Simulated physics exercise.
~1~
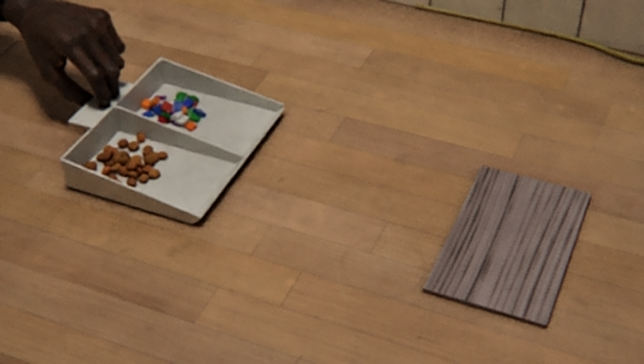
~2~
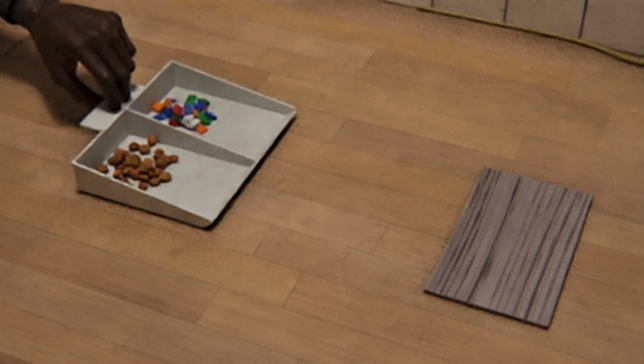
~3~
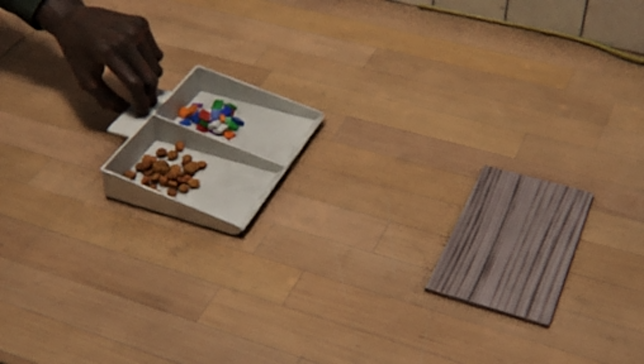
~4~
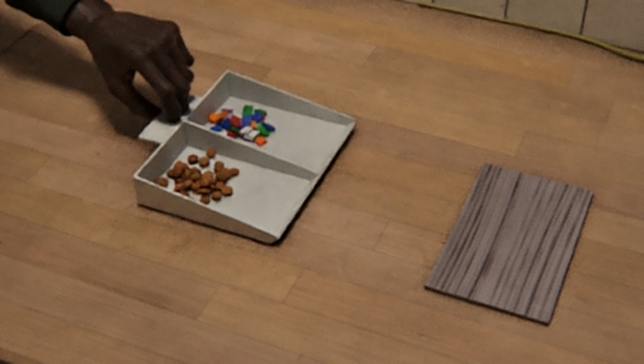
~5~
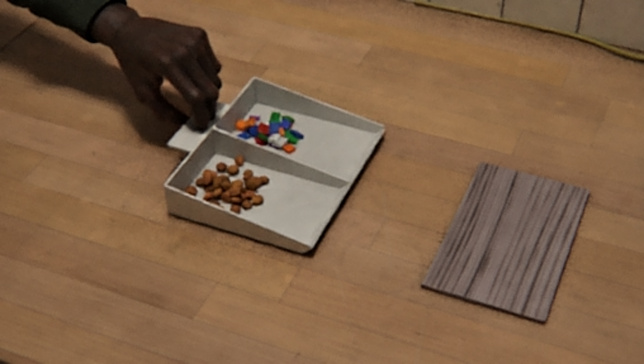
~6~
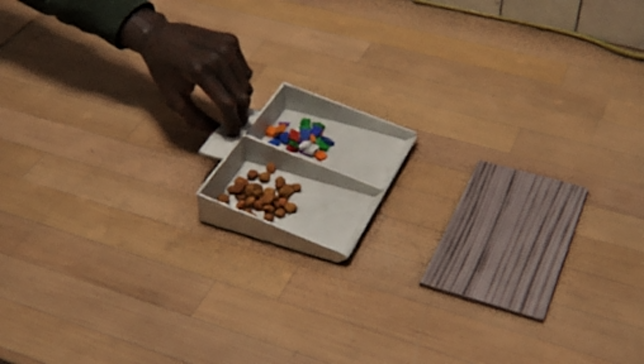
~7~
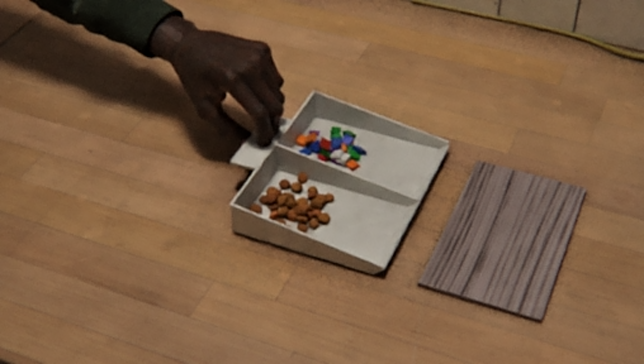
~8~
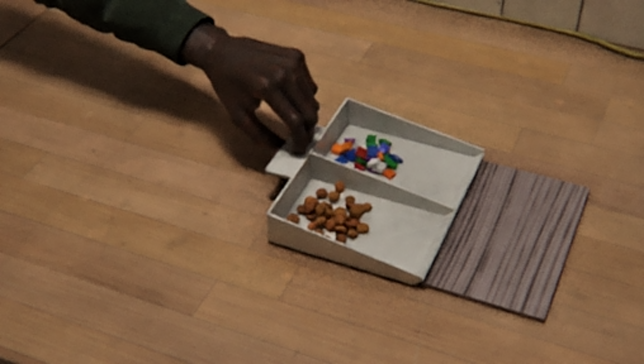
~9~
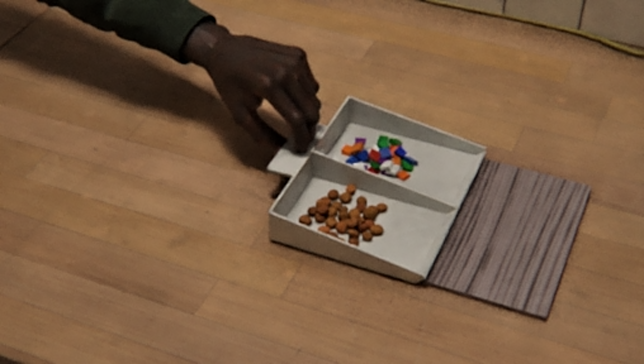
A dark-skinned hand in a dark green sleeve holds the tab of a shallow pale tray on a light wooden floor, seen from above at an angle. The tray has two compartments, with brown pellets in the nearer one and small multicoloured pieces in the farther one. A flat grey-brown streaked board lies to the right, and a strip of pale tiles runs along the top edge. The hand pushes the tray steadily rightward until it meets the board and stops. Both lots then shift slightly towards the front rim, and everything stays inside its own compartment.
